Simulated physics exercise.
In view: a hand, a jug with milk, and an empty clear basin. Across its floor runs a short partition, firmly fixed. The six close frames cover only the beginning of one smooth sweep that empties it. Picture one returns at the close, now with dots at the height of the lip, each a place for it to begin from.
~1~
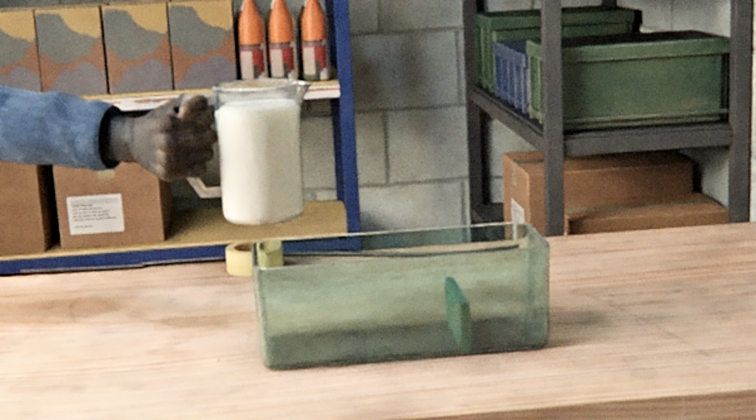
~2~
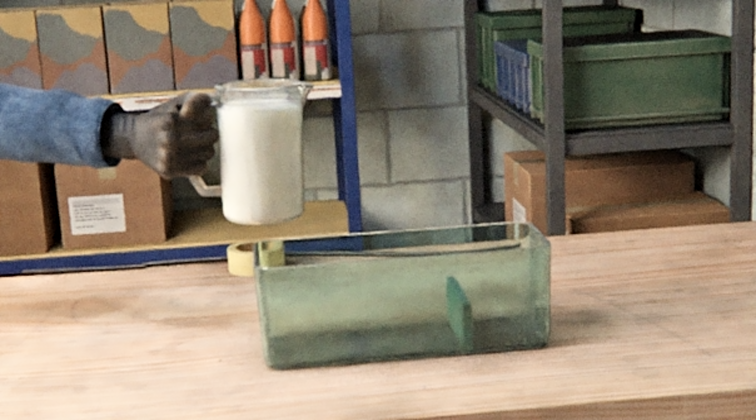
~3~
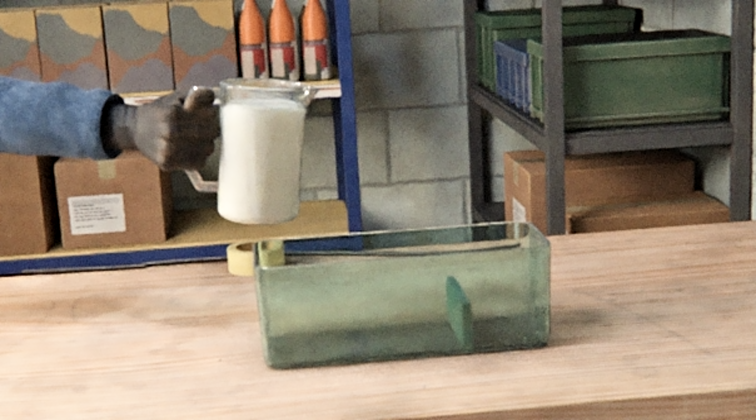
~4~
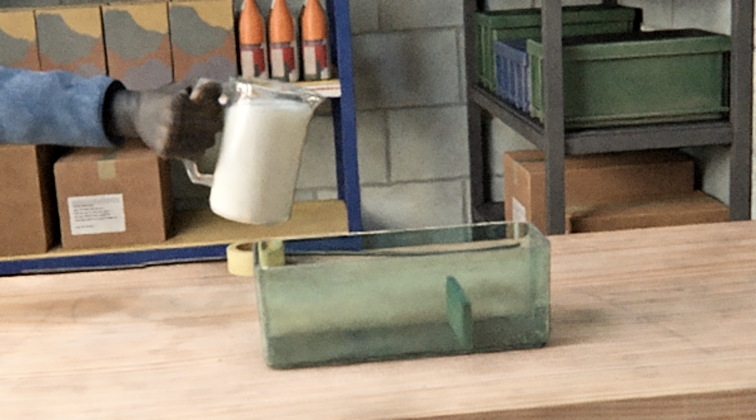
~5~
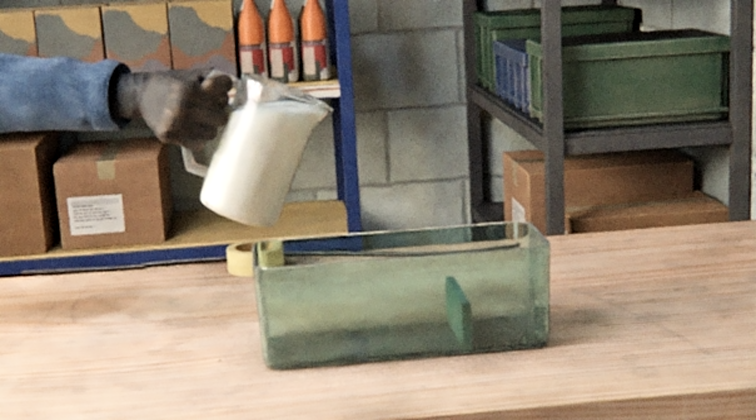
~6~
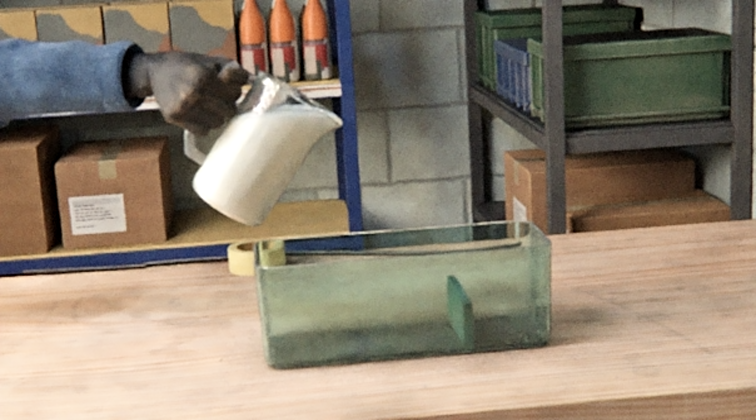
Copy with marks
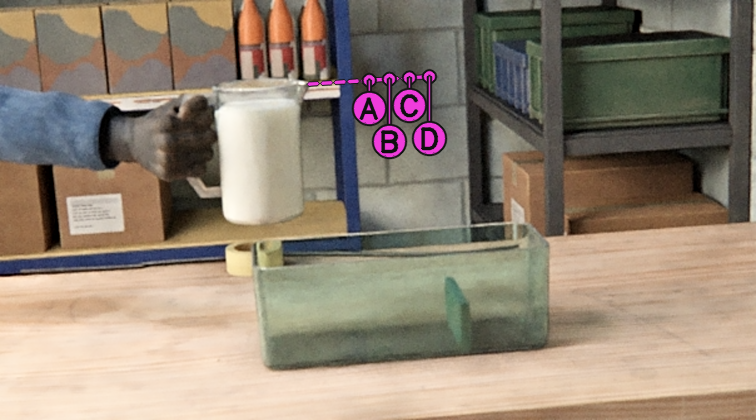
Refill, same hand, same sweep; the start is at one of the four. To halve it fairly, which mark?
The answer is place B.
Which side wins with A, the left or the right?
The left side.
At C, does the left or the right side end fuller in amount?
The right one.
On the marked copy, A at (369, 80); B at (389, 79); C at (409, 77); D at (429, 76).
If A is chosen, about 78 % ends left of the wall and 19 % right of it; 3 % is lost outside.
If B is chosen, about 48 % ends left of the wall and 50 % right of it.
If C is chosen, about 28 % ends left of the wall and 71 % right of it.
If D is chosen, about 27 % ends left of the wall and 70 % right of it; 3 % is lost outside.
